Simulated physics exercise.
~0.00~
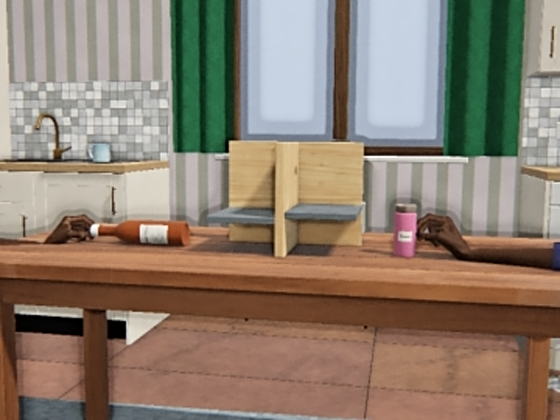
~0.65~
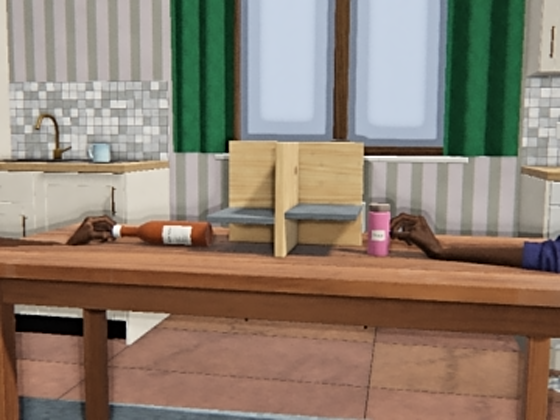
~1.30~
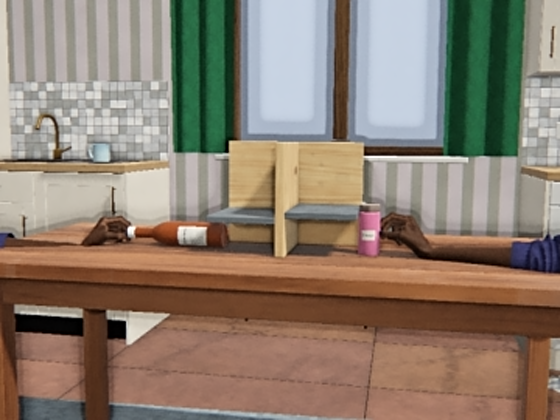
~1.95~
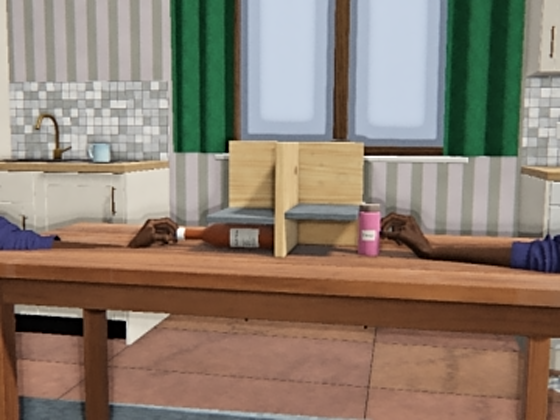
On a kitchen table, two hands slid an orange bottle lying on its side and an upright pink shaker toward a small wooden shelf from opposite sides; the shaker stopped at the shelf's edge, while the bottle slid in underneath.
